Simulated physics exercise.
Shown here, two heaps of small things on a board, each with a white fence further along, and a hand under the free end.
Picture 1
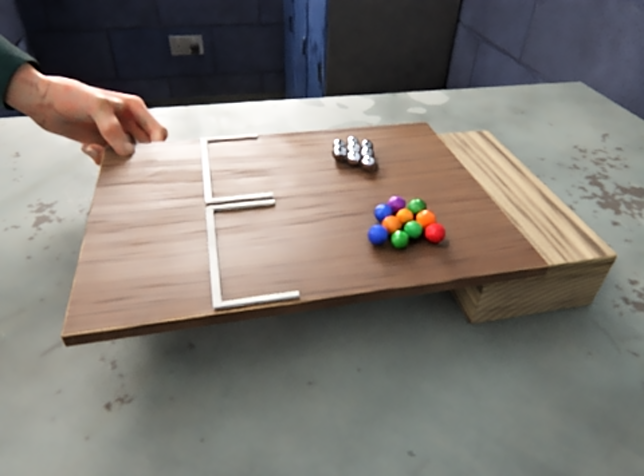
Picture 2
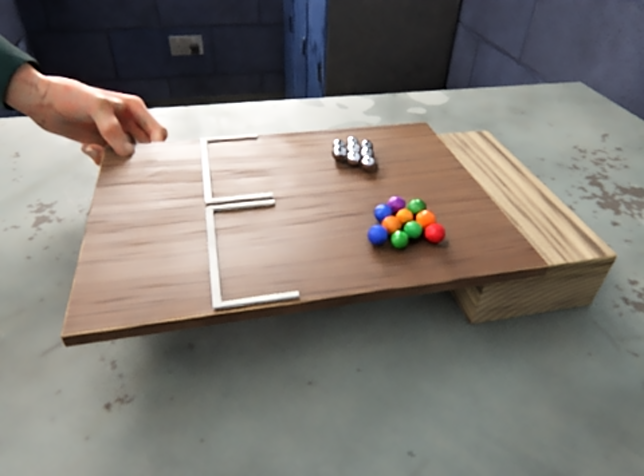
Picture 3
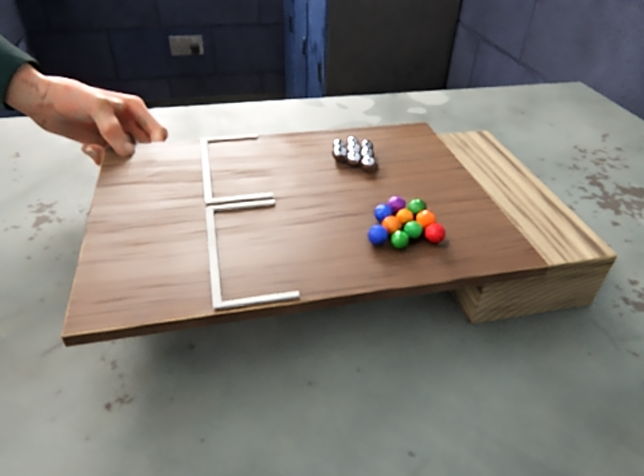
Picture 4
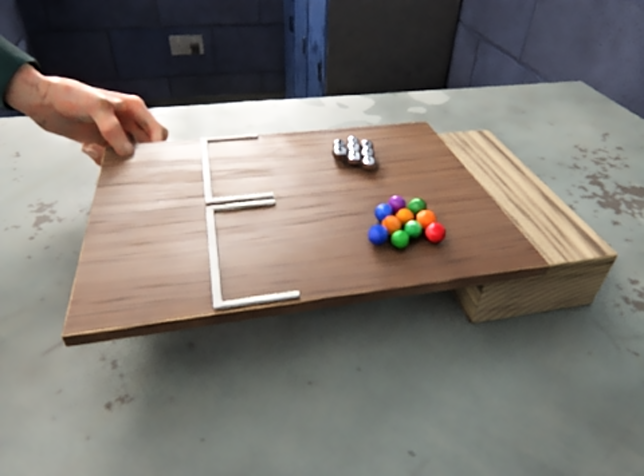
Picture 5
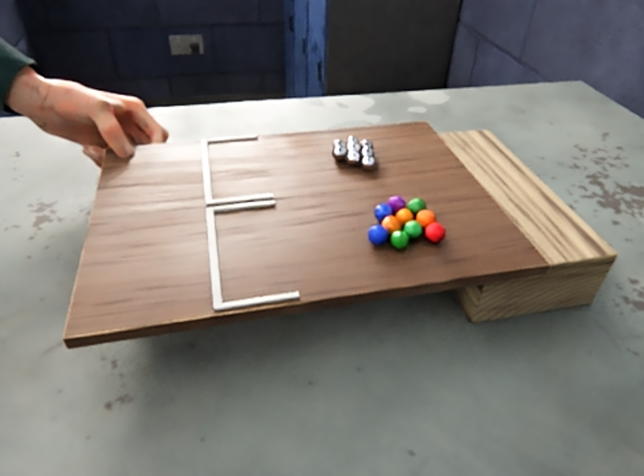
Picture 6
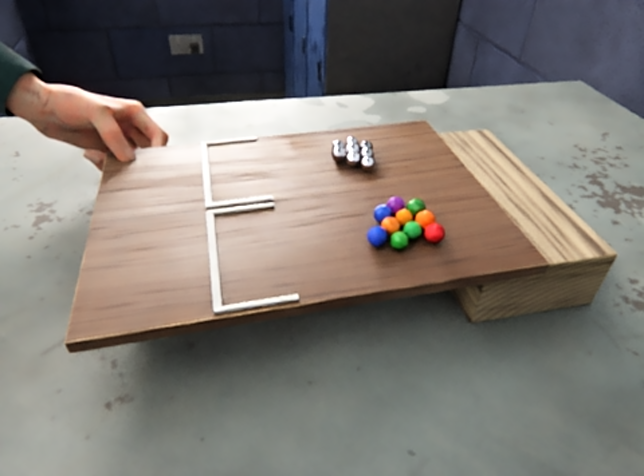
In this clip, a hand holds the left end of a wooden board resting on a block, with colourful balls and shiny metallic balls near white bars; the hand lowers that end very slightly while both groups stay in place.
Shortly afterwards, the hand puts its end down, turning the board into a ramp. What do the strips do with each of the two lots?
The front handful is left beyond its barrier. The back handful is left beyond its barrier.
Then, 0.21 s past the last view, board sloping at 5°; front handful where it was; back handful where it was.
Then, 0.48 s past the last view, board sloping at 10°; front handful on its way down; back handful on its way down.
Then, 0.76 s past the last view, board resting at 11°; front handful a small part past its bar; back handful about a quarter past its bar.
Finally, board resting at 11°; front handful all past its bar; back handful all past its bar.
